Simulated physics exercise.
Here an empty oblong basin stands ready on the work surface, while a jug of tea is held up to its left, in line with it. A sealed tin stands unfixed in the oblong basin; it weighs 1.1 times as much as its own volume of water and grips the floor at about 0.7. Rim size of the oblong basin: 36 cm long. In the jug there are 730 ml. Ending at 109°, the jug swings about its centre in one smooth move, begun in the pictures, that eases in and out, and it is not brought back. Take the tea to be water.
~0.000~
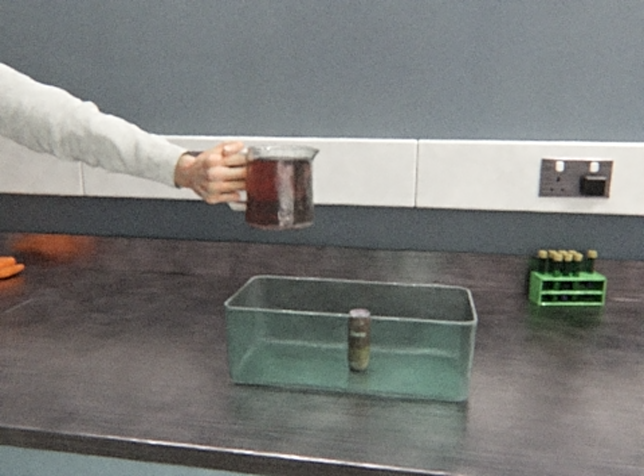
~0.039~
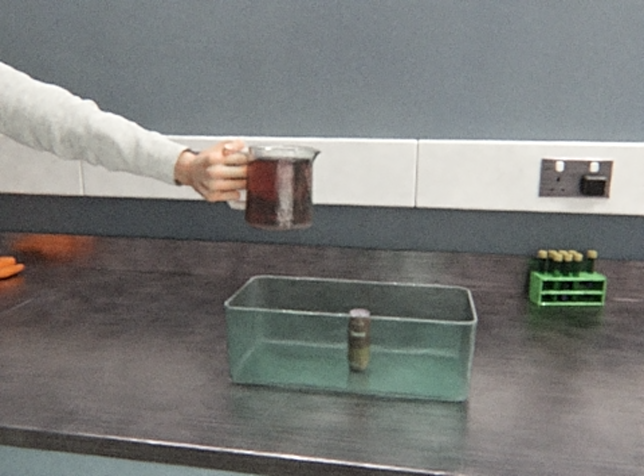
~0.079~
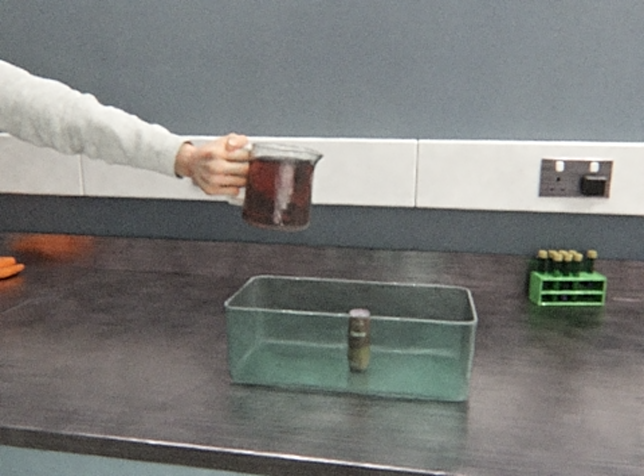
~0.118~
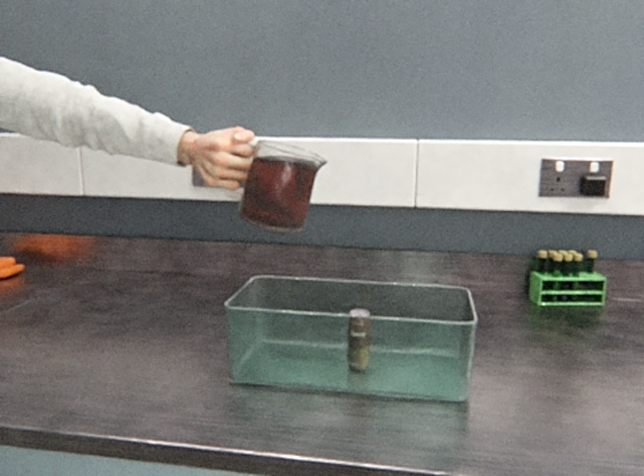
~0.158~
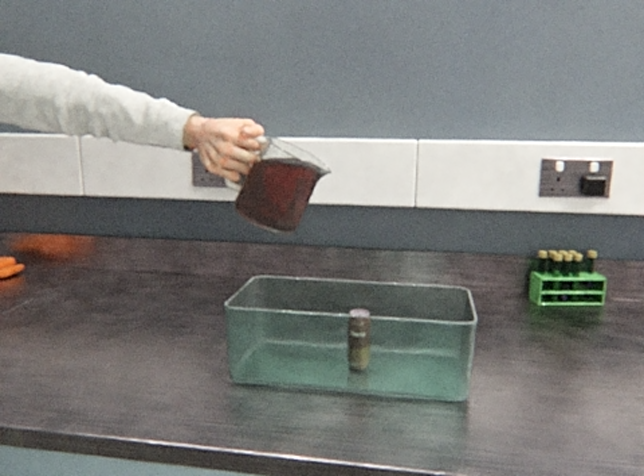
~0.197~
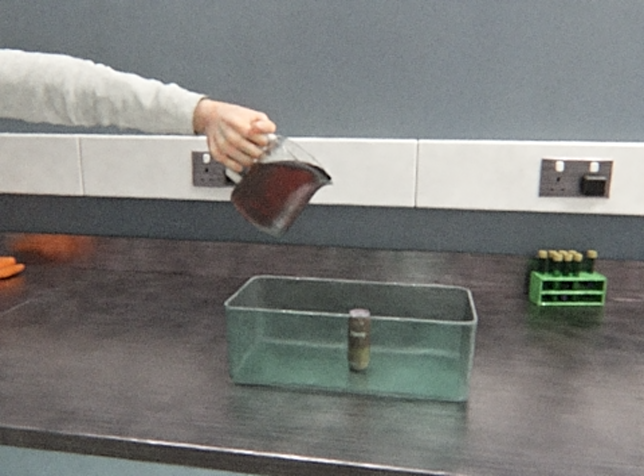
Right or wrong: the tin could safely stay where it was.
Right, it remains upright.
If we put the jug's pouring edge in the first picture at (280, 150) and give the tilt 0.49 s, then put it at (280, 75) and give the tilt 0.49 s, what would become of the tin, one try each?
Try 1: Still standing; try 2: Tipped over.
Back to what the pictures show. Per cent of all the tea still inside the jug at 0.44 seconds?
Roughly 54 per cent.
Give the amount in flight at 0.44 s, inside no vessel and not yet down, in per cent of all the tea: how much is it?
Roughly 34 percent.
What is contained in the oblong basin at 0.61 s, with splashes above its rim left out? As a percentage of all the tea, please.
The fraction sits near 64 in a hundred.
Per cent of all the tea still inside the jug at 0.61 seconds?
I'd say some 16 per cent remains.
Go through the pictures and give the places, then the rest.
The first frame shows tilt 0°; pouring edge (320, 149); surface from (252, 159) to (311, 160); the oblong basin's rim runs from (240, 291) to (472, 306); the tin's top is at (360, 315).
The second frame shows tilt 2°; pouring edge (321, 151); surface from (252, 158) to (312, 160).
The third frame shows tilt 7°; pouring edge (324, 155); surface from (255, 157) to (314, 162).
The fourth frame shows tilt 15°; pouring edge (328, 162); surface from (255, 162) to (318, 163).
The fifth frame shows tilt 26°; pouring edge (332, 171); surface from (251, 176) to (324, 168).
The sixth frame shows tilt 38°; pouring edge (333, 183); surface from (245, 178) to (330, 175); 1 per cent is over the edge.
By 0.44 s the tilt is 106° and 54 per cent is still to pour; the tin stands where it began.
By 0.61 s the tilt is 109° and 16 per cent is still to pour; the tin stands where it began.
By 0.79 s the tilt is 109° and 3 per cent is still to pour; the tin stands where it began.
By 0.99 s the tilt is 109° and 0 per cent is still to pour; the tin stands where it began.
At rest the tin stands where it began.
